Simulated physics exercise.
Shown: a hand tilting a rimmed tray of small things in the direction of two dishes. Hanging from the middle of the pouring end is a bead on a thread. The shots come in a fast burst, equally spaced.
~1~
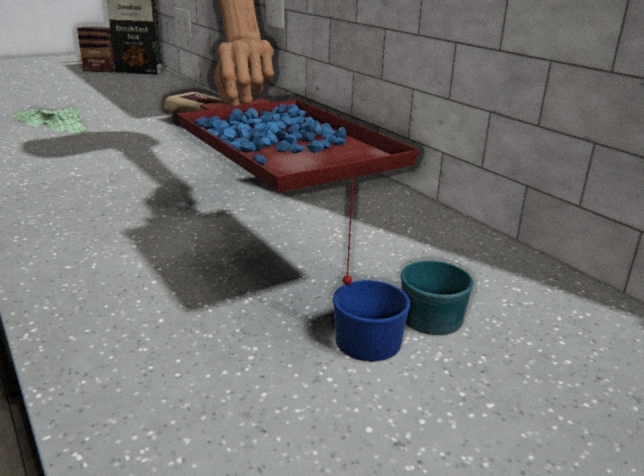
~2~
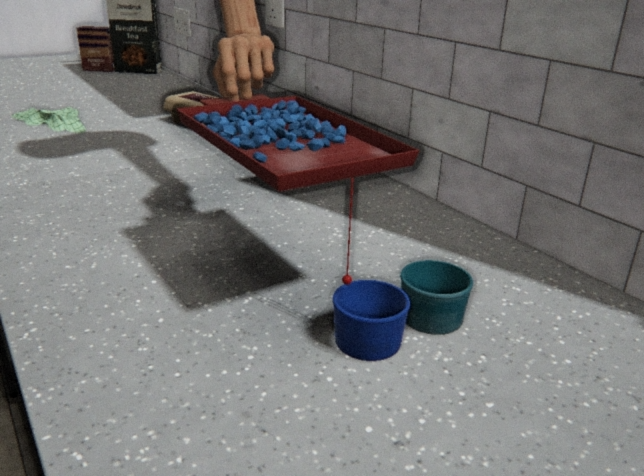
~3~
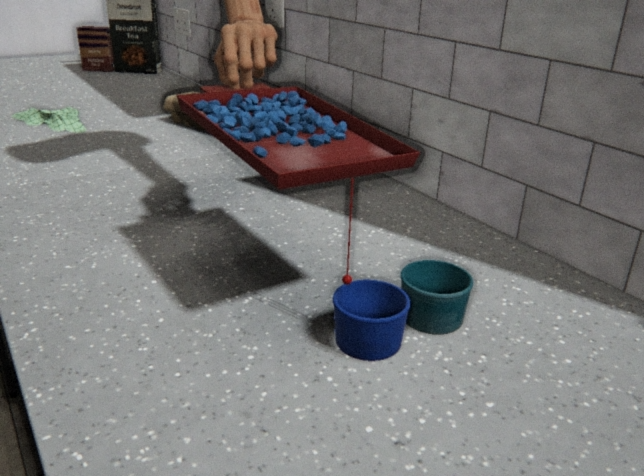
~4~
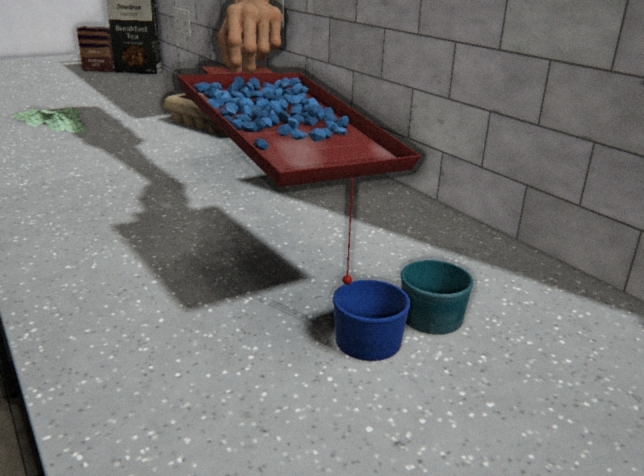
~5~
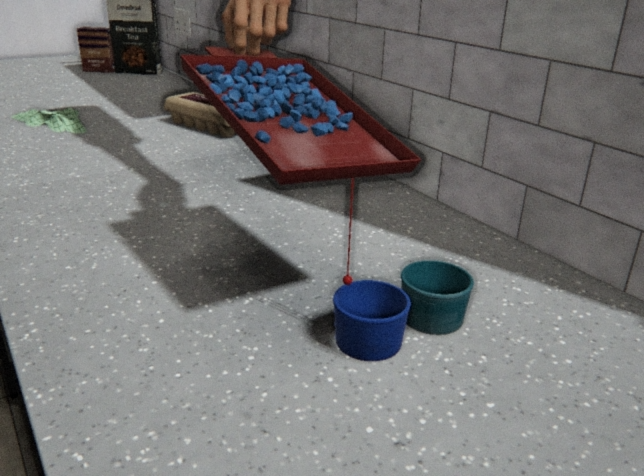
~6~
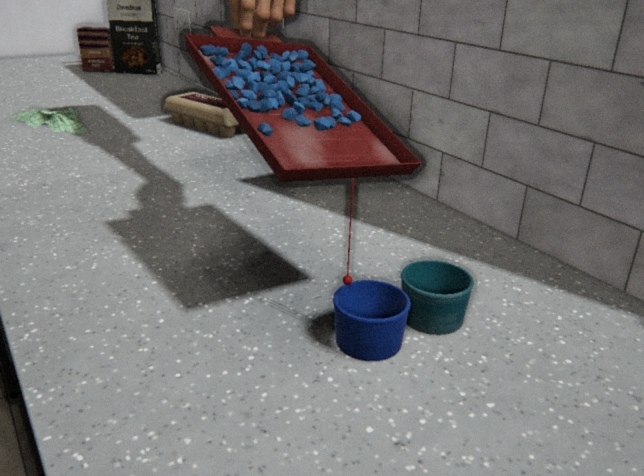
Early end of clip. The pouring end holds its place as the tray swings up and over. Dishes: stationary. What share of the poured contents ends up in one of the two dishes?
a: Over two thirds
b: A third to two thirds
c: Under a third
(b) A third to two thirds.
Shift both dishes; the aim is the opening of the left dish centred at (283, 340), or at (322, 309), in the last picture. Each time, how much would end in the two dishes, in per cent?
Trial 1: 10 percent; trial 2: 40 percent.
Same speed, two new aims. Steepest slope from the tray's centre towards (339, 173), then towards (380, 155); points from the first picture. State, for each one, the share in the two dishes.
In order, 20 in a hundred and 50 in a hundred.
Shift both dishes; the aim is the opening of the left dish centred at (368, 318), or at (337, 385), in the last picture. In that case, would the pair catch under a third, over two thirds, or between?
One to two thirds, then below one third.
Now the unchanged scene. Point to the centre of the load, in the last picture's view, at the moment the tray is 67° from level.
Its middle sits at about pixel (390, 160).
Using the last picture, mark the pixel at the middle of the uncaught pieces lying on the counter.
Roughly at pixel (476, 365).
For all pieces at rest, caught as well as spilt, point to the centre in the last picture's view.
Around (426, 326).
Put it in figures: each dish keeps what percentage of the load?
Final split: Left dish some 20 per cent, right dish some 20 per cent.
Soon, tray tipped steeply; most on the tray; a stray few in the right dish; about a quarter in the air.
A while on, tray tipped past a quarter turn; a small part on the tray; a small part in the left dish; about a quarter in the right dish; about half outside both; about a quarter in the air.
Towards the end, tray tipped past a quarter turn; about a quarter in the left dish; about a quarter in the right dish; about half outside both.
Finally, tray tipped past a quarter turn; about a quarter in the left dish; about a quarter in the right dish; about half outside both.
